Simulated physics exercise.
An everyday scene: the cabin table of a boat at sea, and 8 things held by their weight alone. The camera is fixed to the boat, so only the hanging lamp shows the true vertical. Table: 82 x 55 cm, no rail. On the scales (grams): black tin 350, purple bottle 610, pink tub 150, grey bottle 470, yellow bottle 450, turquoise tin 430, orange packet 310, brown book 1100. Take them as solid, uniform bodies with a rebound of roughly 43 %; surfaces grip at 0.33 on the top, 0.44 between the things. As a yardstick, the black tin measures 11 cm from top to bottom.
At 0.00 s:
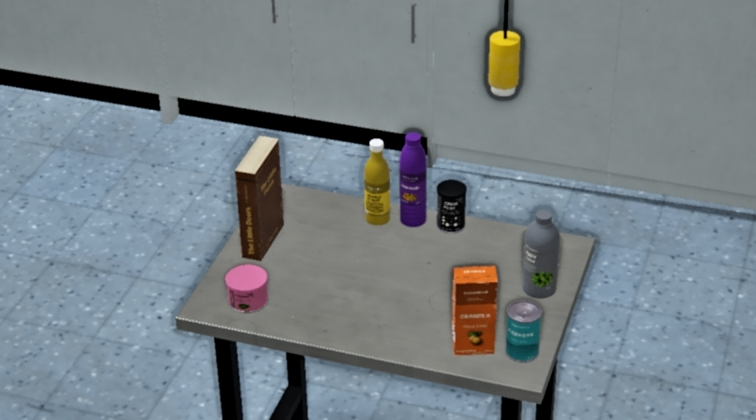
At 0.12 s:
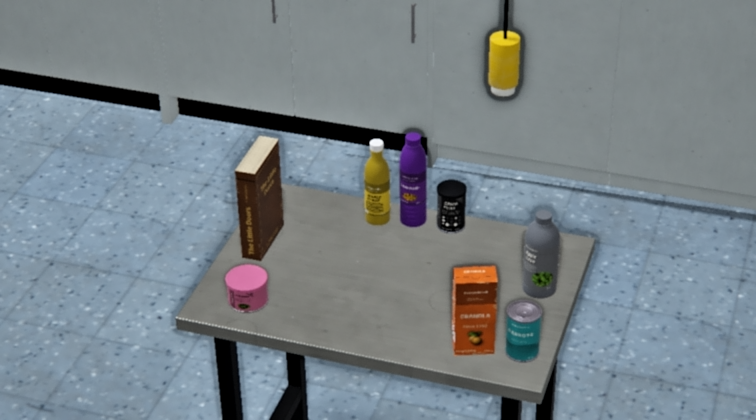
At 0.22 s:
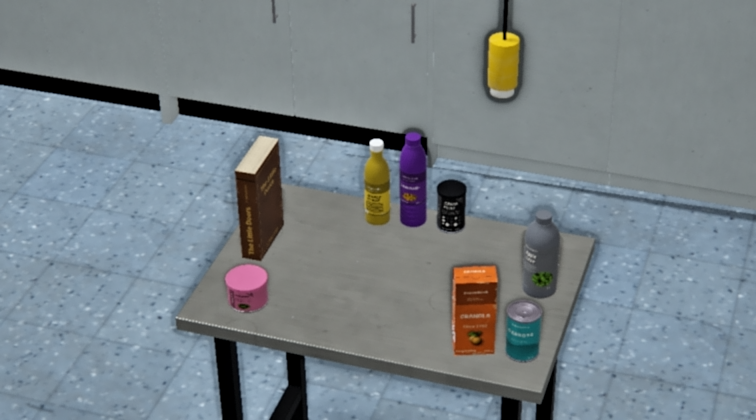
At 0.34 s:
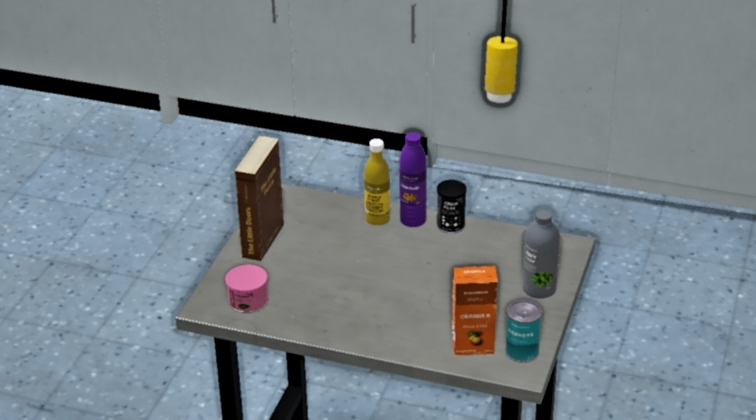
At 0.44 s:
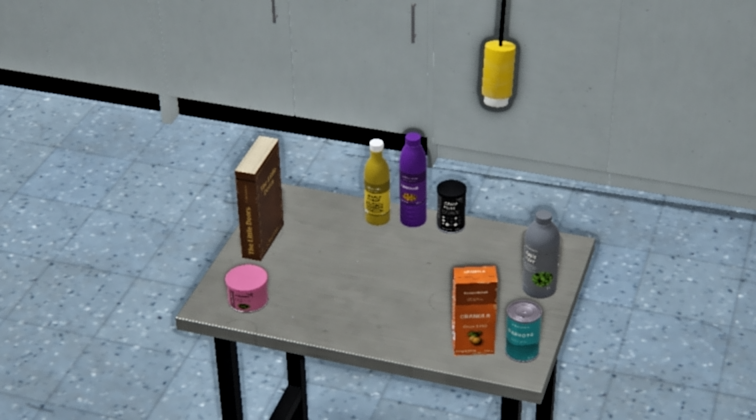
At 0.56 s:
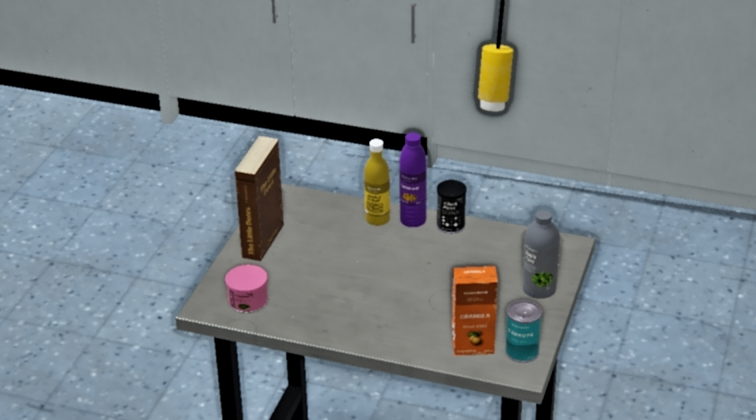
At a boat's cabin table, bottles, tins, a tub, an orange packet and a brown book stayed put while the yellow hanging lamp hung still at first, then drifted slightly left and down.
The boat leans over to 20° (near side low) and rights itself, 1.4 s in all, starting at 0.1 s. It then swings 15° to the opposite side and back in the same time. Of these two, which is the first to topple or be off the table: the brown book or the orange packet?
It is the latter, the orange packet.
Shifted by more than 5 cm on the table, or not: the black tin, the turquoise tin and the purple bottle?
The black tin holds its spot; the turquoise tin keeps its place; the purple bottle gets shifted.
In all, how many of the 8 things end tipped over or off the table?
That comes to 3.
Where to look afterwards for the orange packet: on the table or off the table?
The orange packet ends off the table.
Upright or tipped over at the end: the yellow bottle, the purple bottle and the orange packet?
The yellow bottle falls over; the purple bottle falls over; the orange packet falls over.
By 1.06 s, floor tilted 14°, near side down; orange packet rocked 46° off its seat near (477, 341); brown book 2 cm from its spot near (257, 203); yellow bottle rocked 37° off its seat.
By 1.36 s, floor tilted 2°, near side down; orange packet now off the table; brown book 2 cm from its spot near (257, 203); purple bottle on its side.
By 1.66 s, floor tilted 2°, far side down; brown book 2 cm from its spot near (257, 203); purple bottle on its side; yellow bottle on its side.
By 2.36 s, floor tilted 13°, far side down; brown book 2 cm from its spot near (258, 203); purple bottle on its side; yellow bottle on its side.
When it is over (3.4 s), off the table, orange packet; lying over on the table, purple bottle and yellow bottle; the other 5 within 5 cm of the start. End places, in pixels of the last picture, brown book near (258, 203). Brown book was never lost; orange packet went at 1.04 s.
